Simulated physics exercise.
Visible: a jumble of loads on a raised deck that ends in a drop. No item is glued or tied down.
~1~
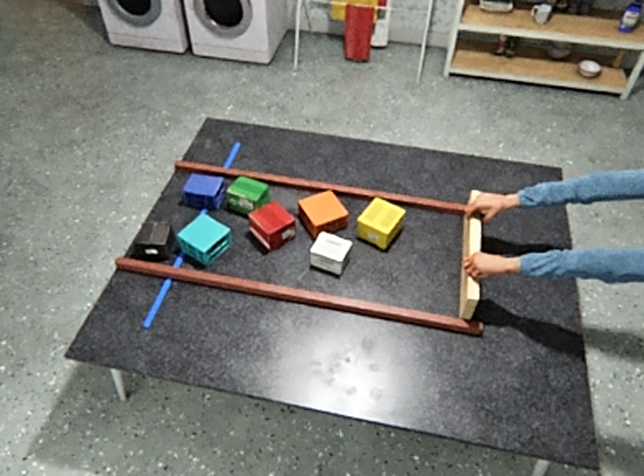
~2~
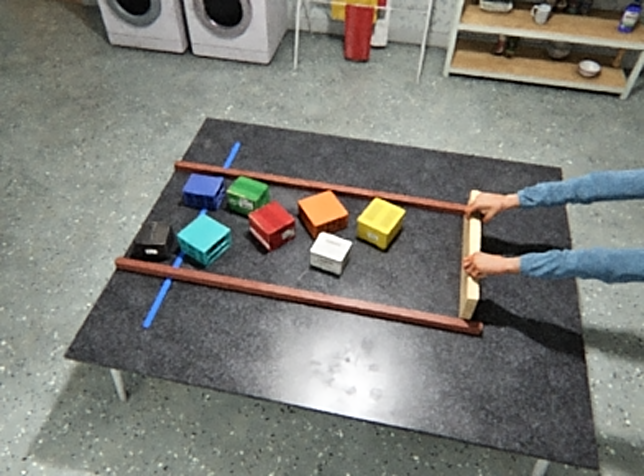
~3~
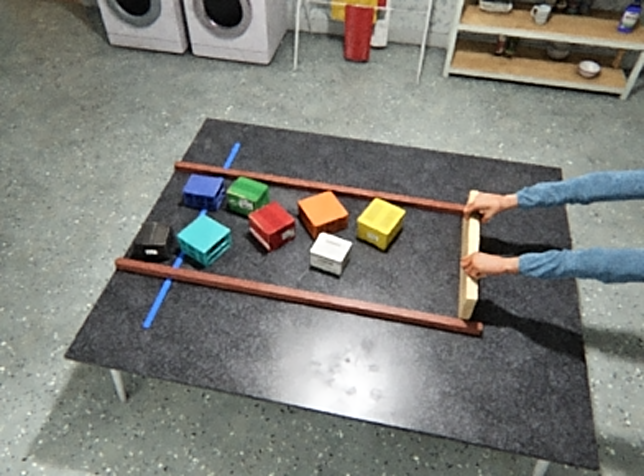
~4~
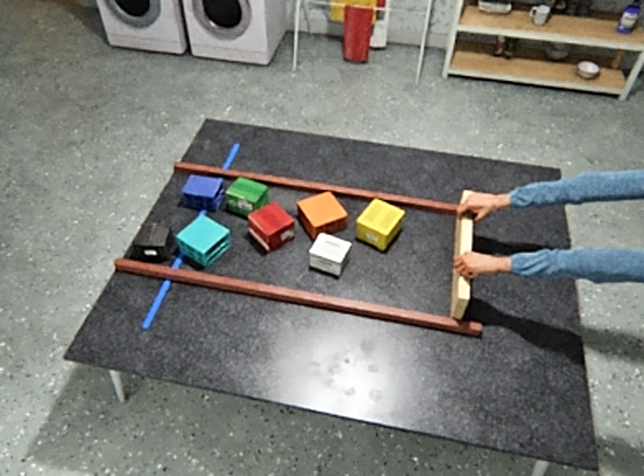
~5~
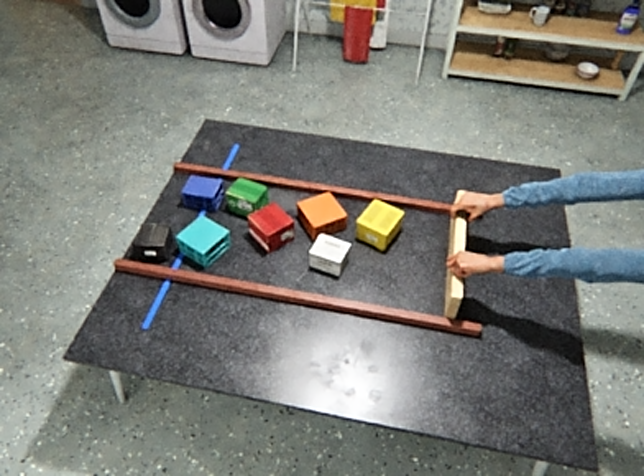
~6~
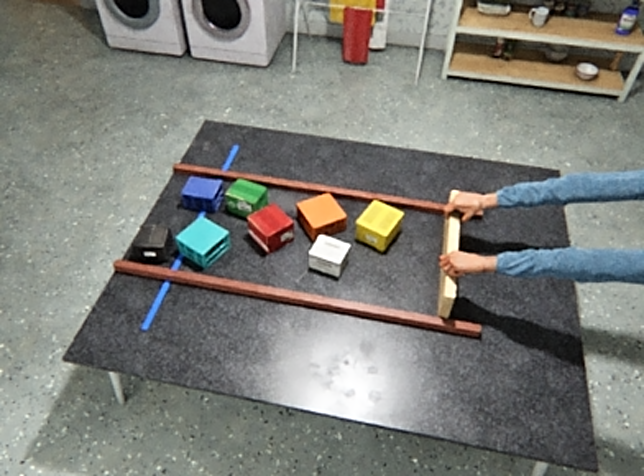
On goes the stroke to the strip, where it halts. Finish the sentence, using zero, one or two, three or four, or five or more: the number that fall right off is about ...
The number that fall right off is about three or four.
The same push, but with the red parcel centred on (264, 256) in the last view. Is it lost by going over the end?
Set there, the object keeps its spot.
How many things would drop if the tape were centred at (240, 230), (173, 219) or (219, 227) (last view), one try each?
Per try in turn: 1, 6, 3.
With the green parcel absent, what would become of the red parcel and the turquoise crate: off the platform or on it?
Here's how it goes: The red parcel is still up there and the turquoise crate is still up there.
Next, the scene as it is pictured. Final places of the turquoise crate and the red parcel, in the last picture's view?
The first ends close to (132, 244), the second close to (148, 212).
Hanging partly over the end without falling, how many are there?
Result: 3.
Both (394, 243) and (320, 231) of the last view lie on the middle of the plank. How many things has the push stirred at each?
I get 1 at the one place and 5 at the other.
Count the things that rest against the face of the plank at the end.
2 are in contact with it.
Early on, none off yet; black tote at rest near (154, 243); blue crate at rest near (203, 194); turquoise crate at rest near (204, 242).
A while later, none off yet; black tote at rest near (154, 243); blue crate travelled about its own width near (177, 187); turquoise crate travelled a little near (200, 244).
Finally, the number that fall off is three or four; lost, green parcel, blue crate and black tote.
